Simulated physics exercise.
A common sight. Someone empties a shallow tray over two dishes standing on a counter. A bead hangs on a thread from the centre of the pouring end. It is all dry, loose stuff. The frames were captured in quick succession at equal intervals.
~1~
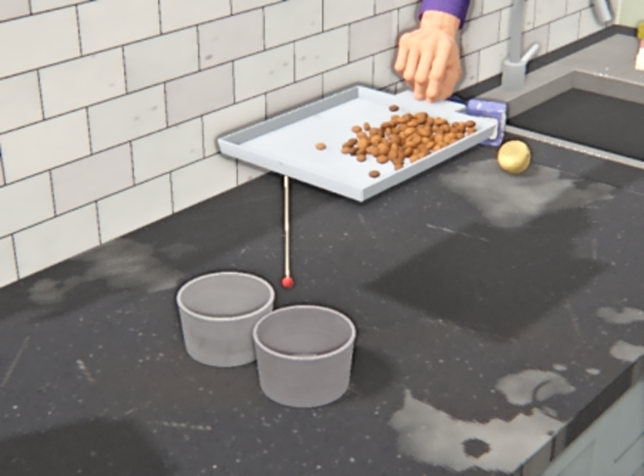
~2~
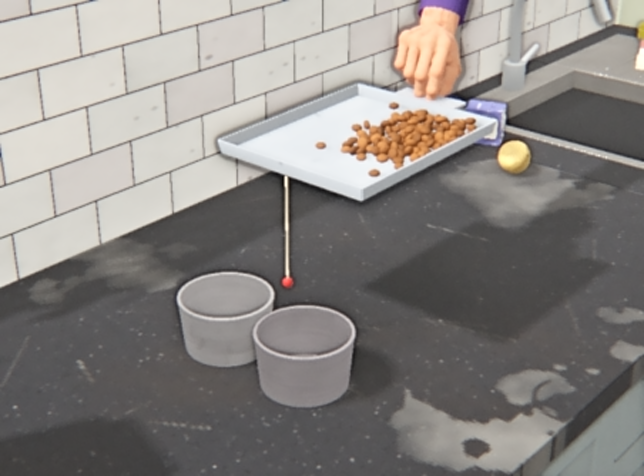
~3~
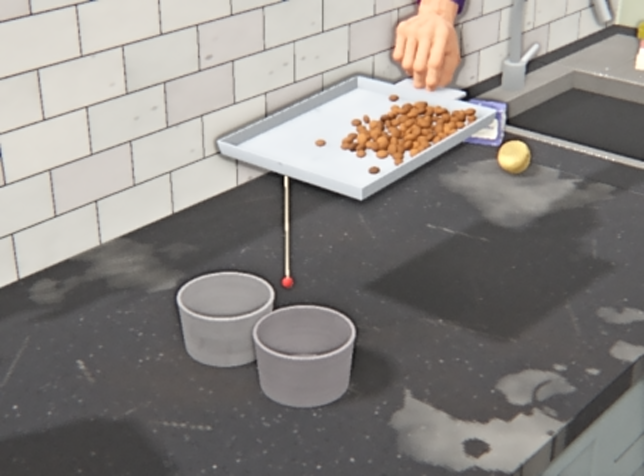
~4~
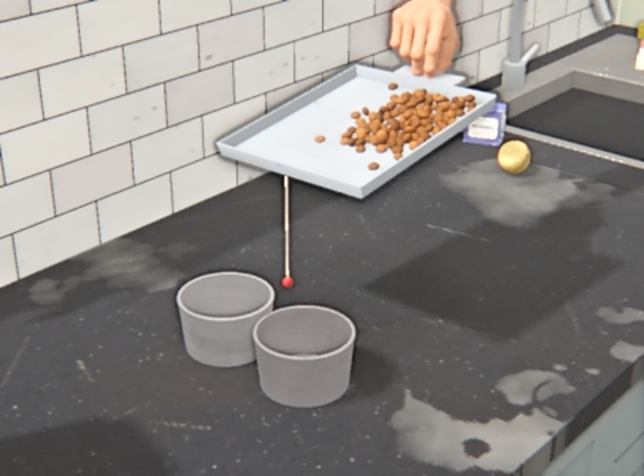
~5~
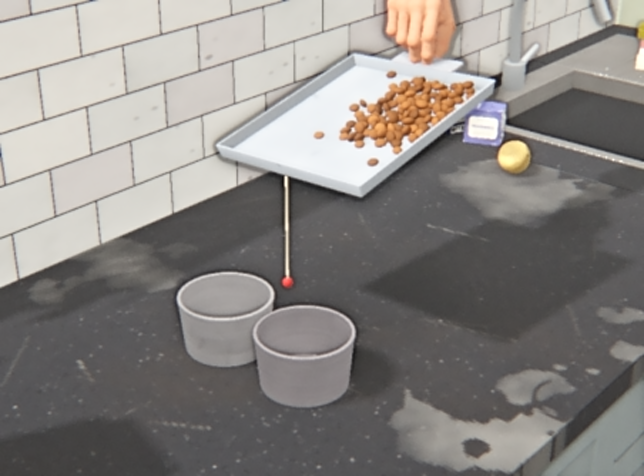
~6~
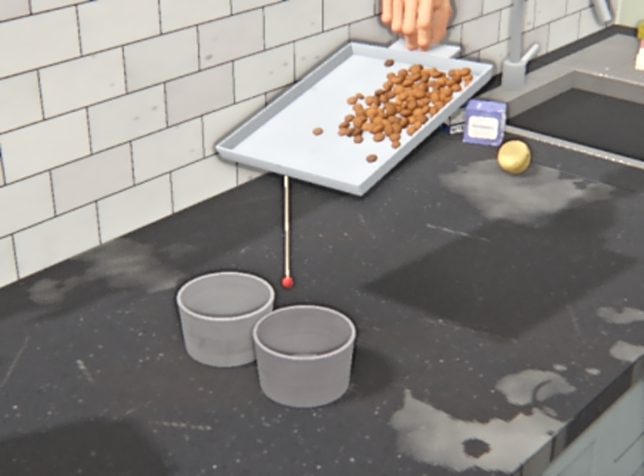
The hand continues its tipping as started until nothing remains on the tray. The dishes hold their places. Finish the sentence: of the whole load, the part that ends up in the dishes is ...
... more than half.
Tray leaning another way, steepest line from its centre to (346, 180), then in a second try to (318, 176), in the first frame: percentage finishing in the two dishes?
40 and 80 per cent, in that order.
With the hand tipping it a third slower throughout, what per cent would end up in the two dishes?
About 80 per cent.
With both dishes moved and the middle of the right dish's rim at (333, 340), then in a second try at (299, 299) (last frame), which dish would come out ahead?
In turn: The left-side dish; the left-side dish.
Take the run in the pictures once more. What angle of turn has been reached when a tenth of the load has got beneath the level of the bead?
70° or so.
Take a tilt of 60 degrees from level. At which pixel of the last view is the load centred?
Look close to (279, 160) in the last picture.
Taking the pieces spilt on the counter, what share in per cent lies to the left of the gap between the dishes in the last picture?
About 90 percent.
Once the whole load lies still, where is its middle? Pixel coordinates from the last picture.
Once it all stops, the middle lies near (229, 338).
Shortly afterwards, tray tipped steeply; the bulk on the tray; only a few outside both; near a quarter in the air.
Next, tray tipped right over; near a third on the tray; a little in the right dish; near a third in the left dish; a little outside both; a little in the air.
Some moments later, tray tipped past a quarter turn; near a quarter in the right dish; near two thirds in the left dish; near a quarter outside both.
In the end, tray tipped past a quarter turn; near a quarter in the right dish; near two thirds in the left dish; near a quarter outside both.
